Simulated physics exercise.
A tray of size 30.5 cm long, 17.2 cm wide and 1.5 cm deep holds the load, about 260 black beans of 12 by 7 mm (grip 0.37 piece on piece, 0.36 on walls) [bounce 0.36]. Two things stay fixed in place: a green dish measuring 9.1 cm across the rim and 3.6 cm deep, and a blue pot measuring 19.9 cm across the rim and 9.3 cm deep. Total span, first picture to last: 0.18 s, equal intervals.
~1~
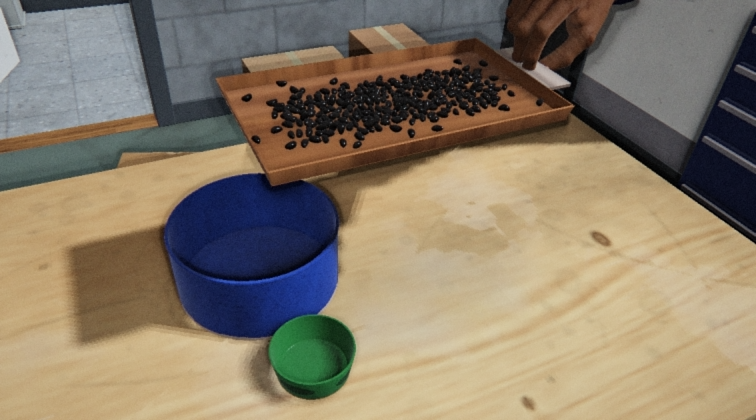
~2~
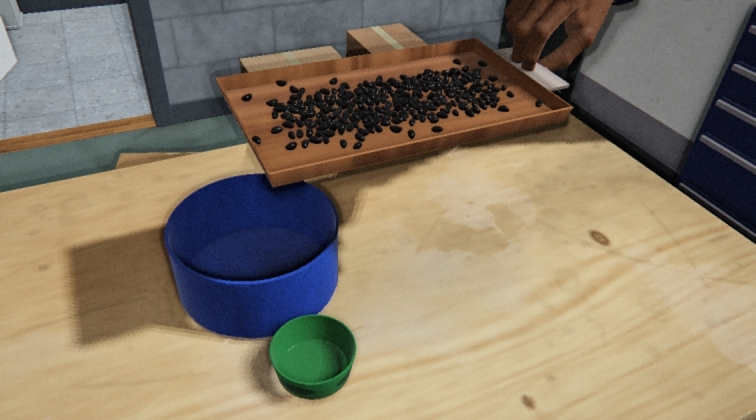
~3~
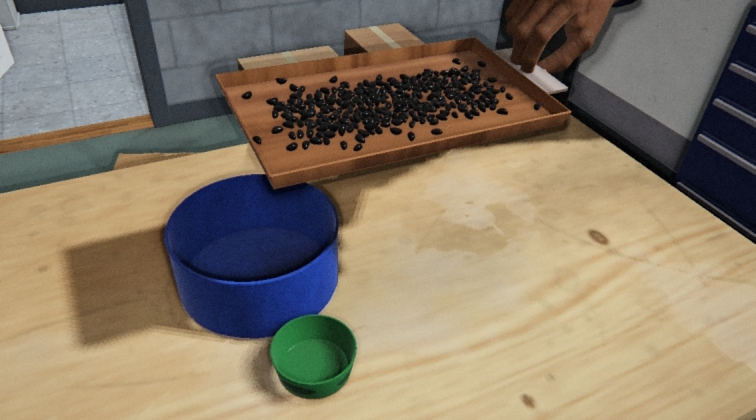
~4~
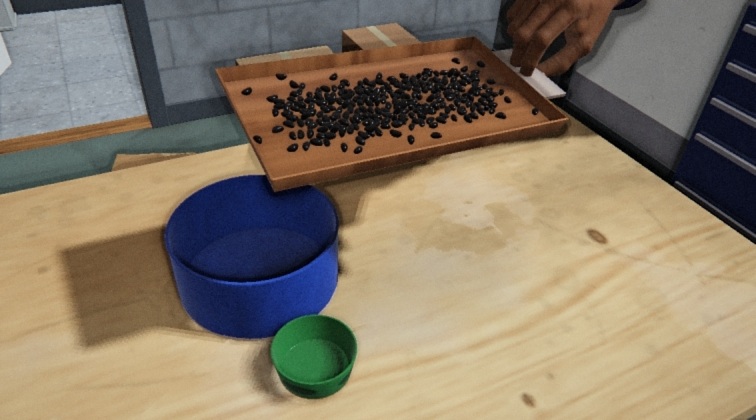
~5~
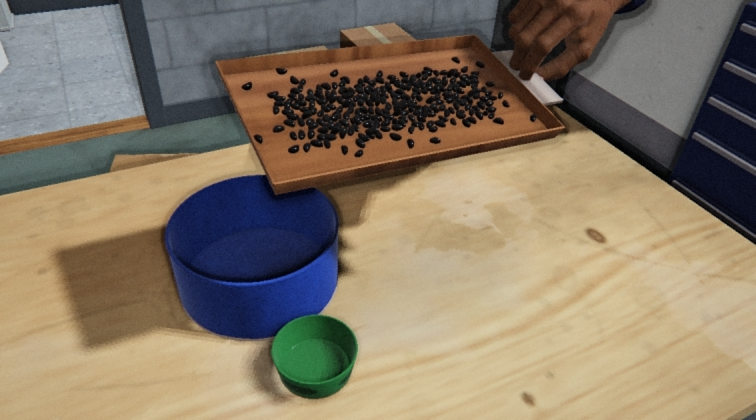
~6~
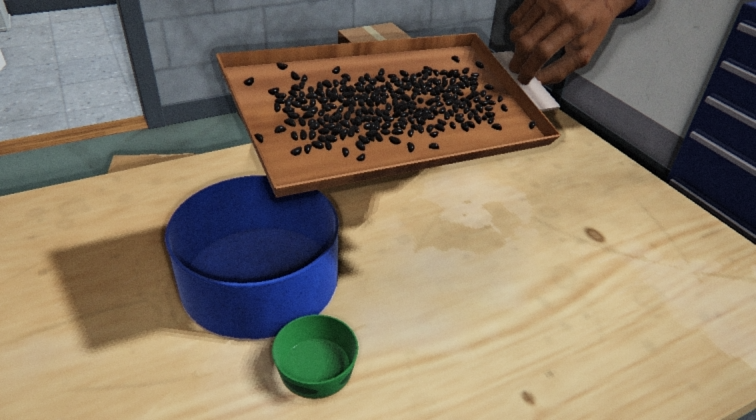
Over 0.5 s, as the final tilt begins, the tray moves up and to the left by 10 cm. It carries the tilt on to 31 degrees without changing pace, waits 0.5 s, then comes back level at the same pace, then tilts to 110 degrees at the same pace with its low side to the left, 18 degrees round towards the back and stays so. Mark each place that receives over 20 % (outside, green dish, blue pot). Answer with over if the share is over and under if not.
Outside everything: Over, green dish: Under, blue pot: Over.
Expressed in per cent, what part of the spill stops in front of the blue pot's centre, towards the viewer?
Around 80 percent.
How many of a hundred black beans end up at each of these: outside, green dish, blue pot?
Outside gets 40, the green dish 5, the blue pot 55.
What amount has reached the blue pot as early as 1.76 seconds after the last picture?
Roughly 40 per cent at that moment.
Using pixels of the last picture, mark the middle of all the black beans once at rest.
Centre at rest: Approx. (216, 301) px.
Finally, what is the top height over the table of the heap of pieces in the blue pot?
2.0 cm, roughly.
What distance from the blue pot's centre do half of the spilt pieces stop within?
Distance from centre: Approx. 20 cm.
Then, 0.68 s after the last picture, tilt 31 degrees; tray 100 %; middle of all pieces on or above the table near (428, 147).
Then, 1.24 s after the last picture, tilt 13 degrees; tray 100 %; middle of all pieces on or above the table near (413, 111).
Then, 1.76 s after the last picture, tilt 76 degrees; outside 10 %, blue pot 40 %, tray 20 %, in the air 30 %; middle of all pieces on or above the table near (217, 264).
Then, 2.25 s after the last picture, tilt 110 degrees; outside 40 %, blue pot 55 %, green dish 5 %; middle of all pieces on or above the table near (214, 309).
In the end, outside 40 %, blue pot 55 %, tray 0 %, green dish 5 %.
